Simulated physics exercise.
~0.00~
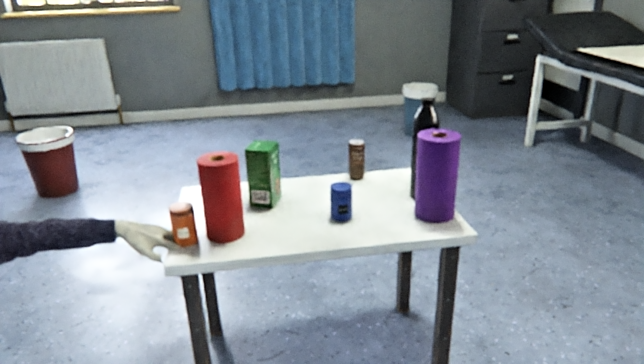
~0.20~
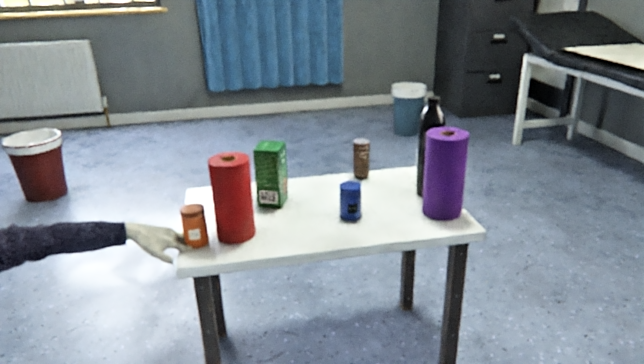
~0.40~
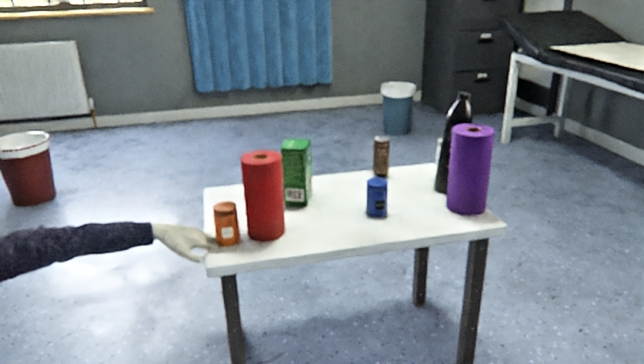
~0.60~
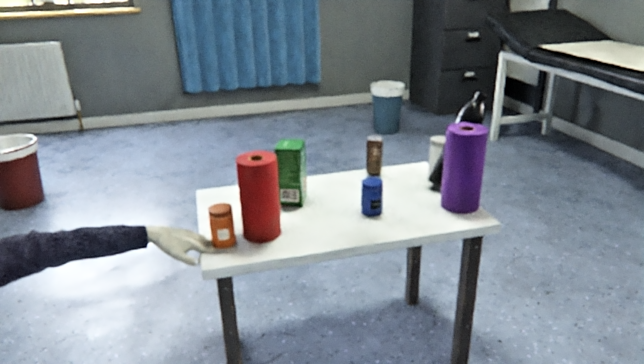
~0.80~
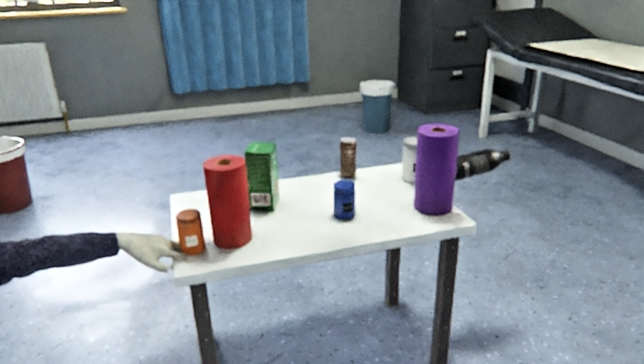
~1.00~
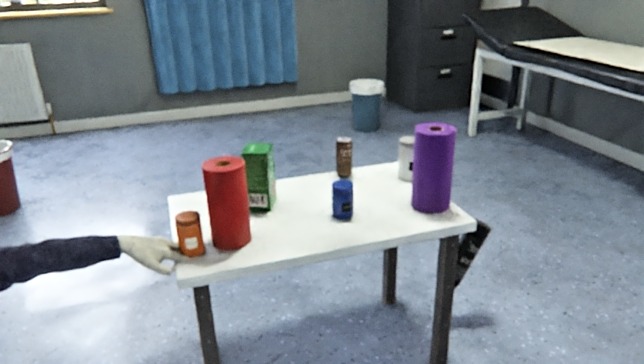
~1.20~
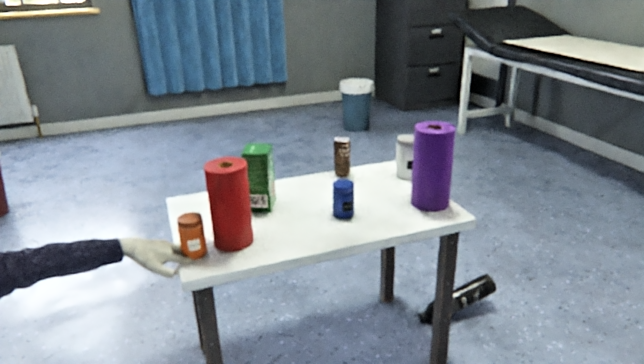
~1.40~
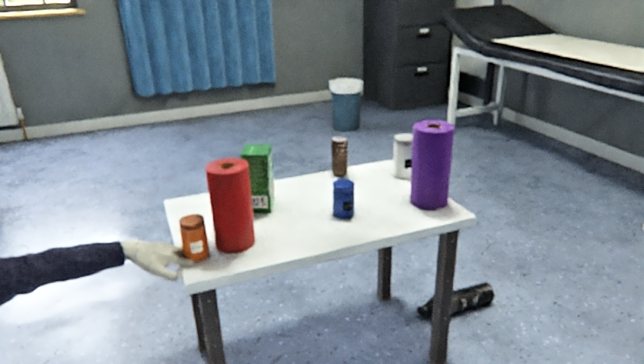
A hand in a dark sleeve held the left end of a white table crowded with rolls, jars and a carton, and the black bottle at the right tipped over, fell off and ended up lying on the floor, while everything else stayed standing.
